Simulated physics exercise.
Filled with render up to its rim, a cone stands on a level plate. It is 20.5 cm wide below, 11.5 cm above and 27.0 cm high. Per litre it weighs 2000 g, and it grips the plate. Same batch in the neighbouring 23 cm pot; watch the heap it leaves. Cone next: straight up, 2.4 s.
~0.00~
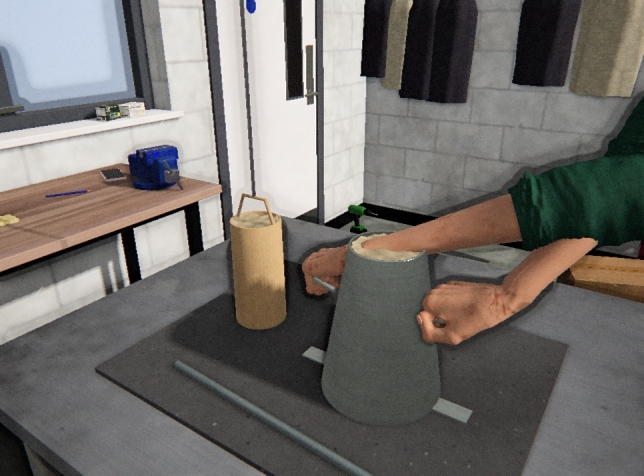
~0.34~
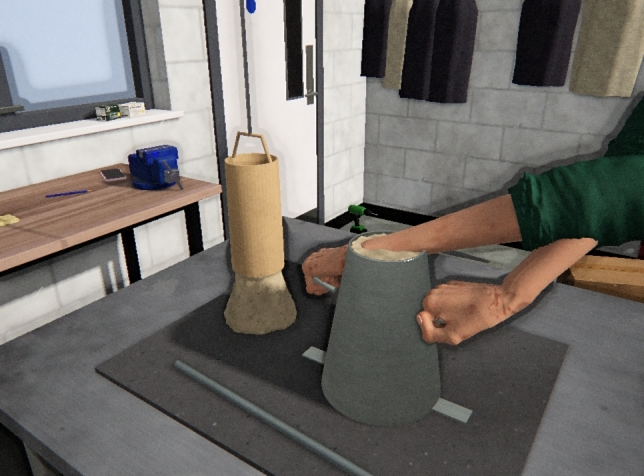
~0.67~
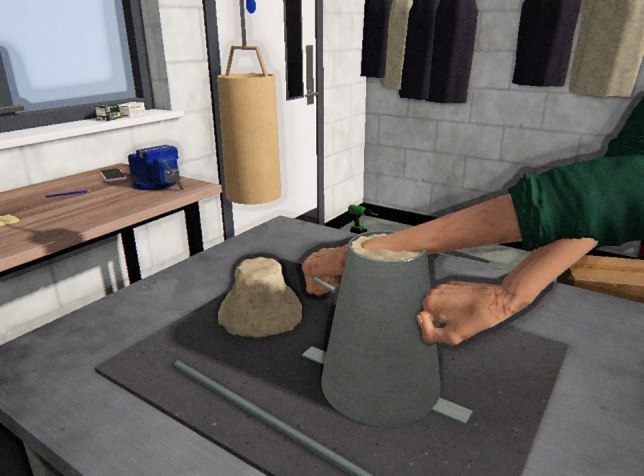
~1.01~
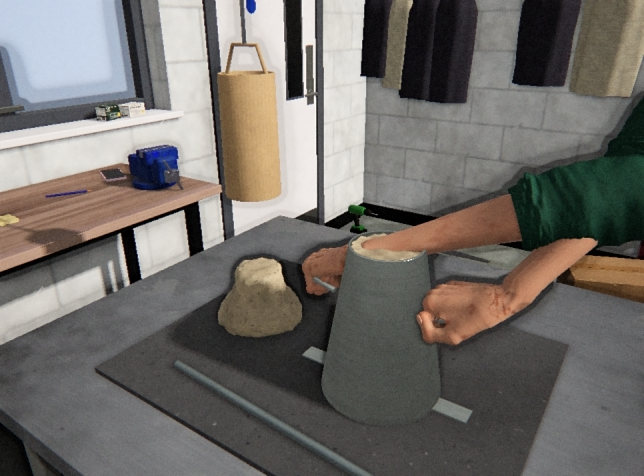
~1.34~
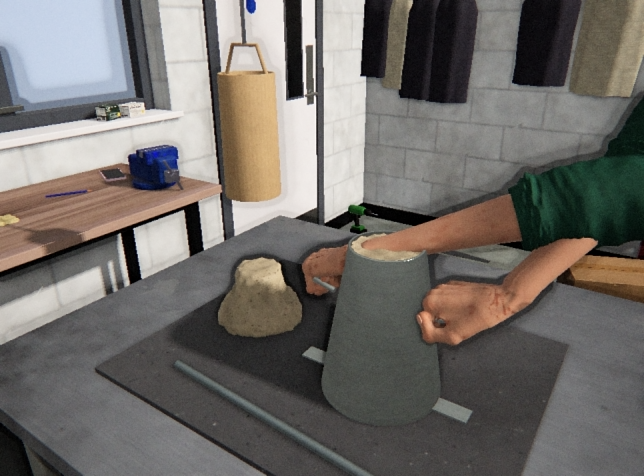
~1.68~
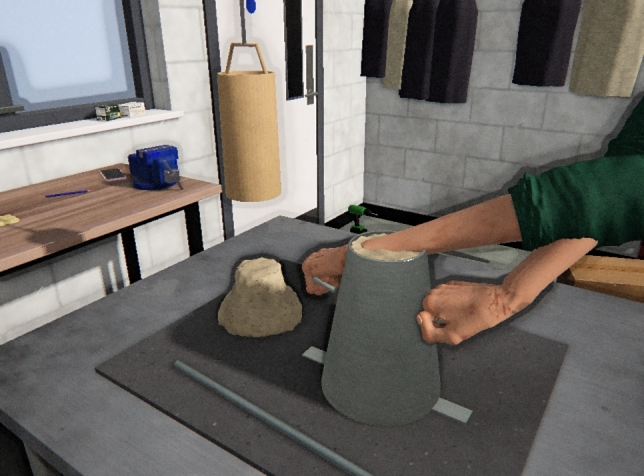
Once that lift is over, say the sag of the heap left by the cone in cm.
About 10 centimetres.
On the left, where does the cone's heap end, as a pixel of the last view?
The pixel is about (302, 384).
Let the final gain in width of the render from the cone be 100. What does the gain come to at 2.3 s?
Roughly 60 percent of the full gain.
After 2.3 s, the cone is up 6.7 cm; the render has come down 6.5 cm to 21 cm and is 25 cm wide.
After 2.9 s, the cone is up 17 cm; the render has come down 9.7 cm to 17 cm and is 28 cm wide.
After 3.5 s, the cone is up 28 cm; the render has come down 9.7 cm to 17 cm and is 28 cm wide.
After 4.2 s, the cone is clear; the render has come down 9.8 cm to 17 cm and is 28 cm wide.
After 4.7 s, at rest, the cone is clear; the render has come down 9.8 cm to 17 cm and is 28 cm wide.
